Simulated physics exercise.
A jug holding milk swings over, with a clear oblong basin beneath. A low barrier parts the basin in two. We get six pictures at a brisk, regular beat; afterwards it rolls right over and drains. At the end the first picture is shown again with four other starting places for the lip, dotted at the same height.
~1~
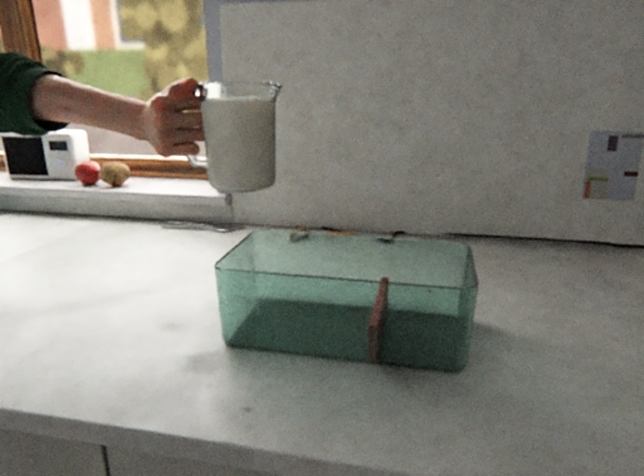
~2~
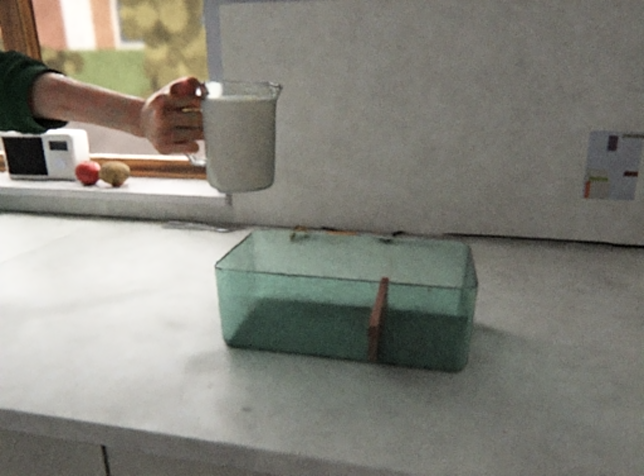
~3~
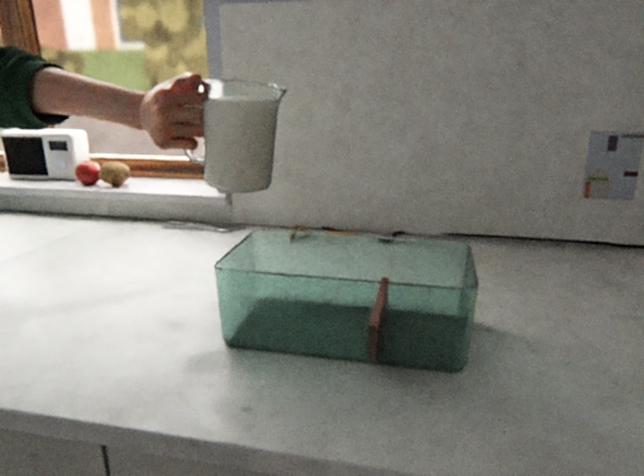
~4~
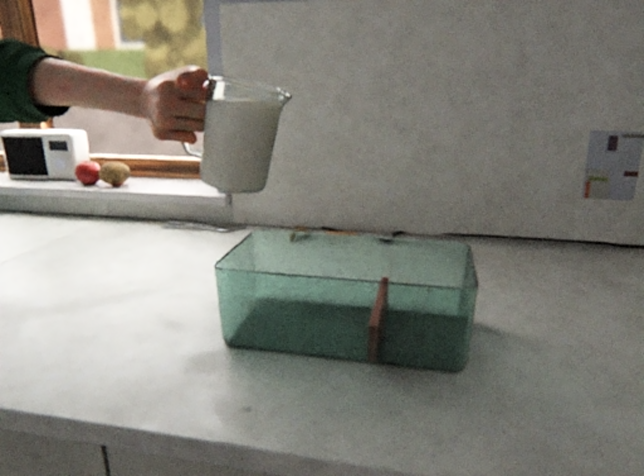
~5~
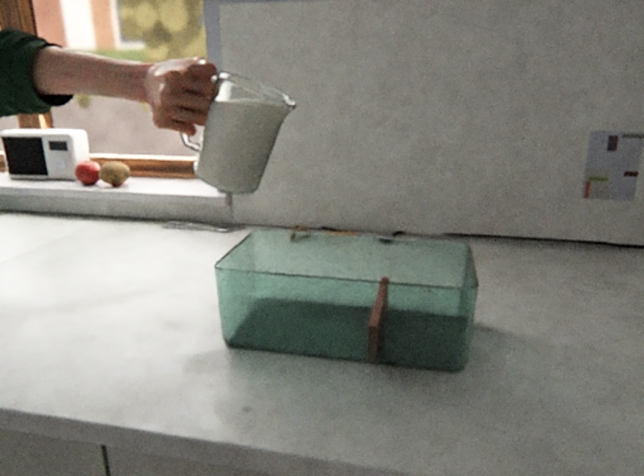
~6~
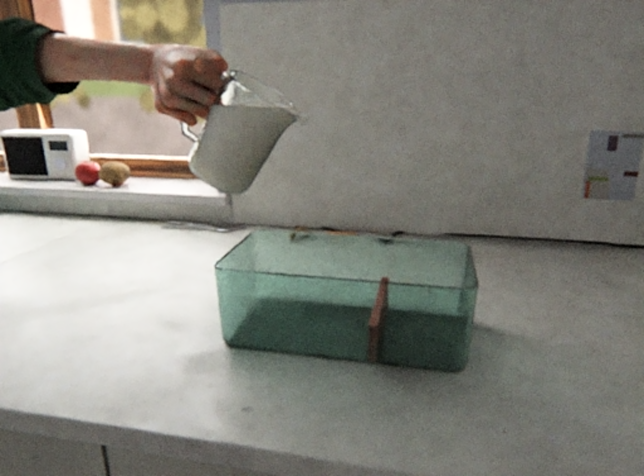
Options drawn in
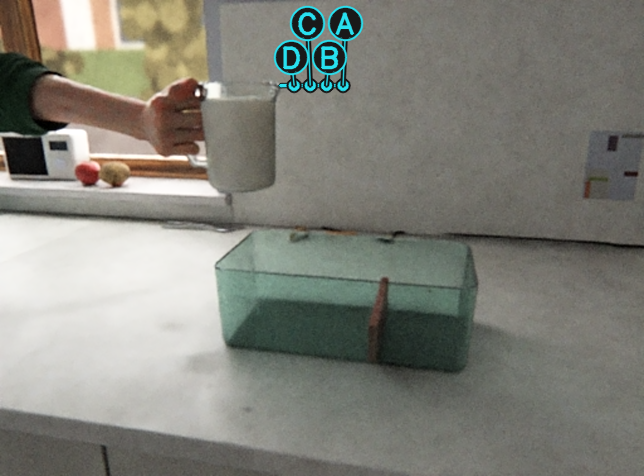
On a pale kitchen counter beside a window, seen from slightly above by a still camera, a clear green oblong basin sits with a low reddish-brown barrier across it. At the upper left, a green-sleeved arm holds a clear jug of white milk, near a white appliance and two fruits on the sill. The hand holds the jug upright, then tilts it steadily rightward until milk reaches just over the lip.
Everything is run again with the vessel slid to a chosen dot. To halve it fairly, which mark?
C works best here.
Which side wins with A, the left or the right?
The right one.
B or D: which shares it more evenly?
Here it is place B.
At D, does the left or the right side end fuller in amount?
The left side.
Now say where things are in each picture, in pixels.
Upright, lip at (280, 85); basin from (224, 342) to (466, 369); top of the wall at (380, 299); nothing has left yet, in the first frame.
Upright, lip at (281, 86); nothing has left yet, in the second frame.
Tipped about 6°, lip at (285, 90); nothing has left yet, in the third frame.
Tipped about 12°, lip at (290, 96); nothing has left yet, in the fourth frame.
Tipped about 21°, lip at (295, 106); nothing has left yet, in the fifth frame.
Tipped about 32°, lip at (299, 118); milk is over the lip, down to (304, 122), in the sixth frame.
On the marked copy, A at (343, 85); B at (326, 85); C at (310, 85); D at (294, 85).
With A, about 11 % ends left of the wall and 87 % right of it.
With B, about 26 % ends left of the wall and 73 % right of it.
With C, about 51 % ends left of the wall and 47 % right of it.
With D, about 87 % ends left of the wall and 10 % right of it; 3 % is lost outside.
